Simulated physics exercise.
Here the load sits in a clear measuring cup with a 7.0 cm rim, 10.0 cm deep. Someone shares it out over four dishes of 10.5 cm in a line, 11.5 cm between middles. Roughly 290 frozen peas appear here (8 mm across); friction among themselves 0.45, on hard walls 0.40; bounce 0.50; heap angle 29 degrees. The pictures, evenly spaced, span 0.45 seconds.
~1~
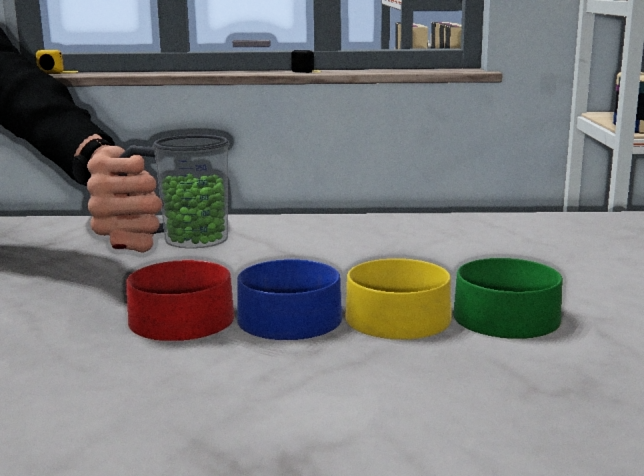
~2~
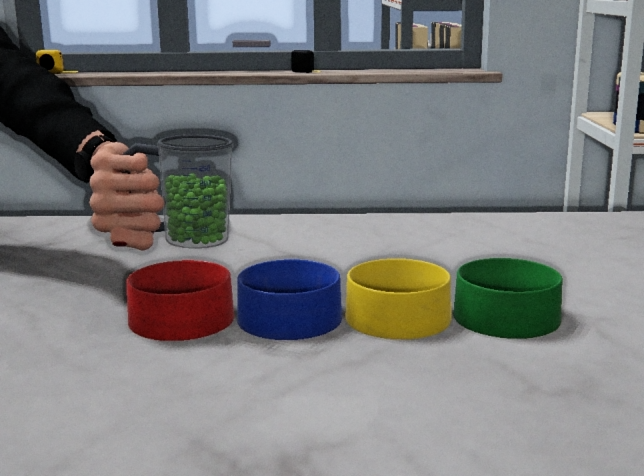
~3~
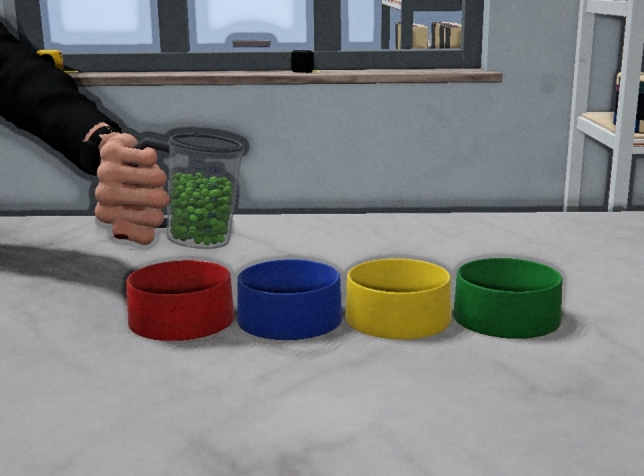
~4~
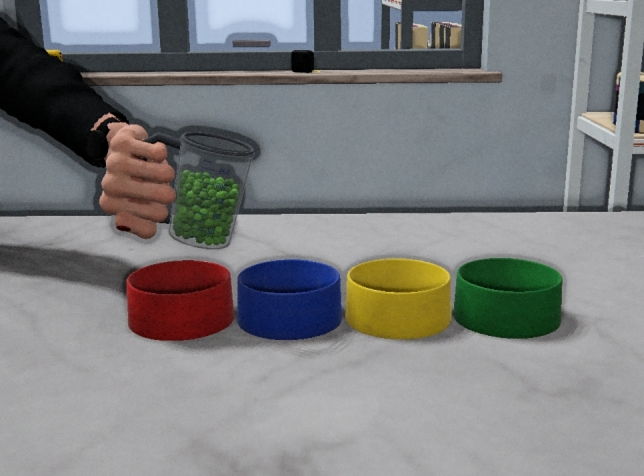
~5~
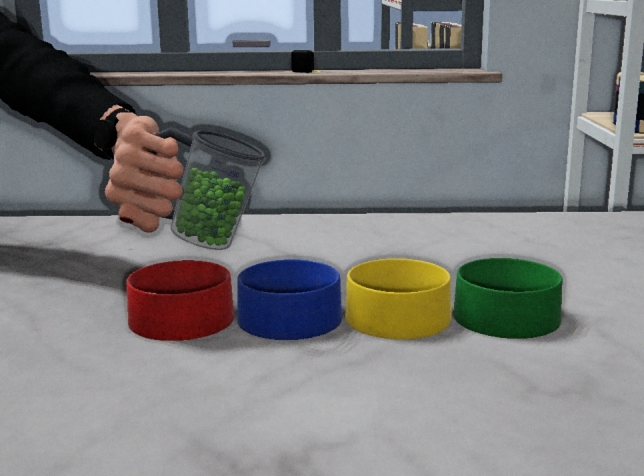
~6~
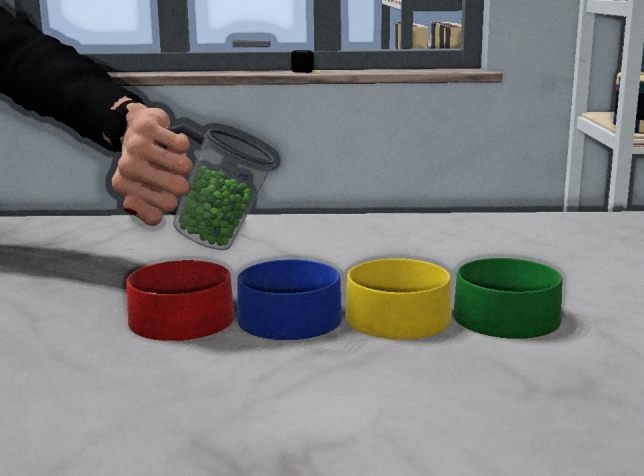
We see a hand holding a clear measuring cup of green peas above a row of red, blue, yellow and green dishes. The hand moves slightly to the right while gradually tilting the cup rightward, the peas staying inside.
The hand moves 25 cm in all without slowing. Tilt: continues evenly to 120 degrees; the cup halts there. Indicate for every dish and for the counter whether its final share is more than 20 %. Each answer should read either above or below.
Red dish - below, blue dish - below, green dish - below, yellow dish - above, counter - below.
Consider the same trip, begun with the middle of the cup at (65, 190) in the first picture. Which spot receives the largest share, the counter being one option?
Biggest portion: Blue.
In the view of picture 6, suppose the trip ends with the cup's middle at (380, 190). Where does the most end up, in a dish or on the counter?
The biggest share ends at yellow.
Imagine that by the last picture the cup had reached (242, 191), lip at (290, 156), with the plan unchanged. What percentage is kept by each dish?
Red 0; blue 0; green 100; yellow 0.
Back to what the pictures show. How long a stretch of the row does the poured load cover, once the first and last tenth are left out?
6 centimetres.
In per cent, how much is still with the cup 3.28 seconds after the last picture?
About 0 percent of the load.
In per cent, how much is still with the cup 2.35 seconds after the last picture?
Close to 0 % of the load.
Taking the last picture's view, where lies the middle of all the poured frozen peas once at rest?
In the last view, approximately (405, 303).
Then, 1.41 s after the last picture, tilt 119 degrees; cup holds 50 %, yellow 50 %.
Then, 2.35 s after the last picture, tilt 120 degrees; cup holds 0 %, yellow 100 %.
Then, 3.28 s after the last picture, tilt 120 degrees; cup holds 0 %, yellow 100 %.
In the end, red 0 %, blue 0 %, green 0 %, yellow 100 %, counter 0 %.
